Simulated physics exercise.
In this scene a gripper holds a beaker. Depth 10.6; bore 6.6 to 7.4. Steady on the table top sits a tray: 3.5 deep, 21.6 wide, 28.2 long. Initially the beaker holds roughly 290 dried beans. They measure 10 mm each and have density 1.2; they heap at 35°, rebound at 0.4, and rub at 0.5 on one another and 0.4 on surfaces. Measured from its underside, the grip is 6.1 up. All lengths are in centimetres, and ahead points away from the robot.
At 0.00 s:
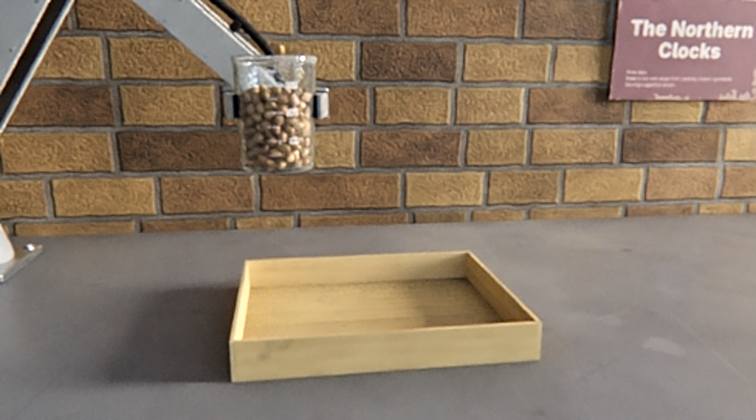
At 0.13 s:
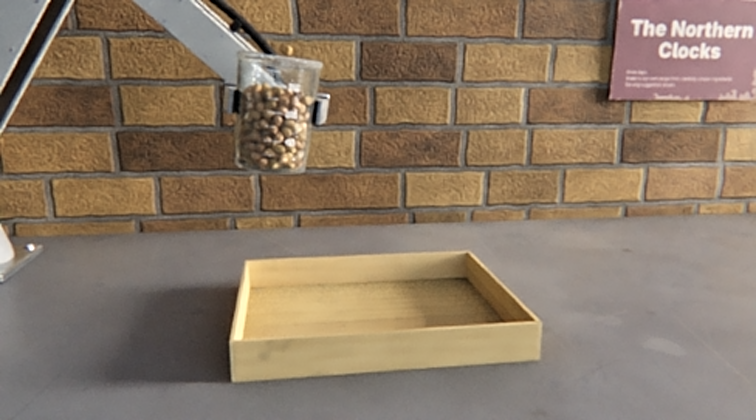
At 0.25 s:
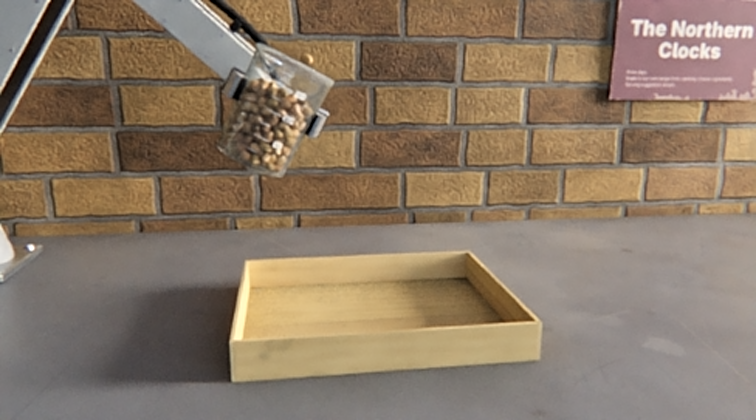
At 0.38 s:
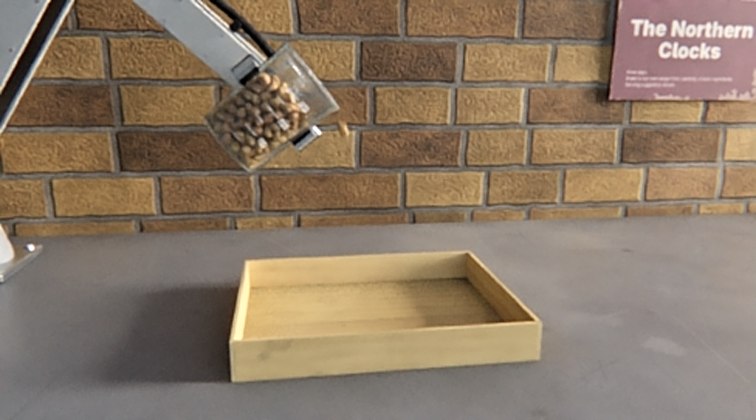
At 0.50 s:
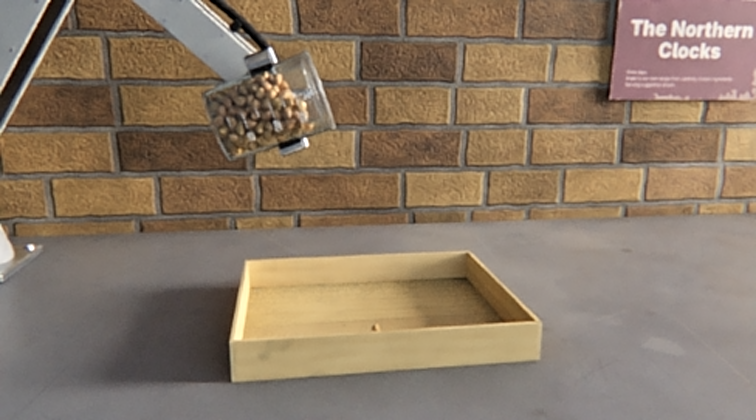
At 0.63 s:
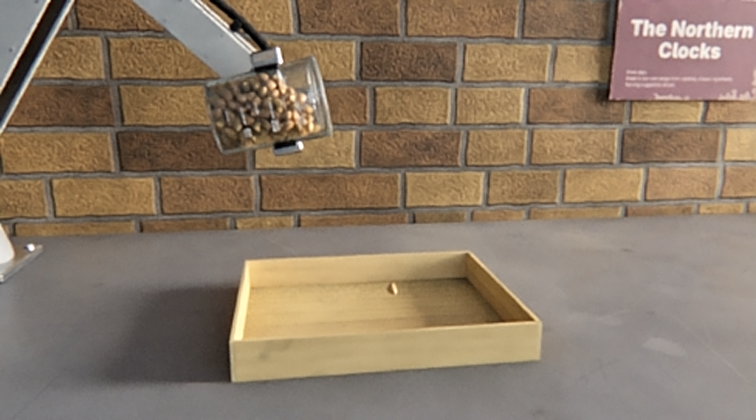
At the start, a gripper holds a clear beaker of dried beans upright above an empty wooden tray on a grey table. The gripper then tilts the beaker to the right until it lies nearly on its side, and a single bean drops into the tray while the rest stay inside.
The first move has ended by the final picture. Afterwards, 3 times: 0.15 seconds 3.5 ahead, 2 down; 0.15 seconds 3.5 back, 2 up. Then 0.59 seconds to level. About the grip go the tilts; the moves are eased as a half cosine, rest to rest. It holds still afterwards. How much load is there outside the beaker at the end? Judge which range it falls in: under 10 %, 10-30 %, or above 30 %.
It falls in the 10-30 % range.
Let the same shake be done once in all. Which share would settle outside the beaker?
It would come to about 5 %.
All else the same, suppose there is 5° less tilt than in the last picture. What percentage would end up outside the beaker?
Roughly 5 in a hundred.
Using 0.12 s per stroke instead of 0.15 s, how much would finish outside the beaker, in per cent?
In that case some 25 per cent.
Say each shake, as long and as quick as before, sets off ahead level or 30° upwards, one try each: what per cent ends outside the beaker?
Some 35 and 50 per cent.
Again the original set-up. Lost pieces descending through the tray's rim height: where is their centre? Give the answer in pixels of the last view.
Centre: About (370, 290).
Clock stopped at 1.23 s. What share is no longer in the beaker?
I'd say some 10 percent.
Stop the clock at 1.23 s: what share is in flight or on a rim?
My guess is some 5 in a hundred.
After 1.23 s, tilted 78° forward, highest piece 25 above the table; 253 in the beaker, 20 in the tray, 13 in flight or on a rim.
After 1.82 s, tilted 40° forward, highest piece 25 above the table; 245 in the beaker, 41 in the tray.
After 2.32 s, level, highest piece 27 above the table; 245 in the beaker, 41 in the tray.
After 3.37 s, level, highest piece 27 above the table; 245 in the beaker, 41 in the tray.
In the end, 245 in the beaker, 41 in the tray. That is 14 % outside the beaker.
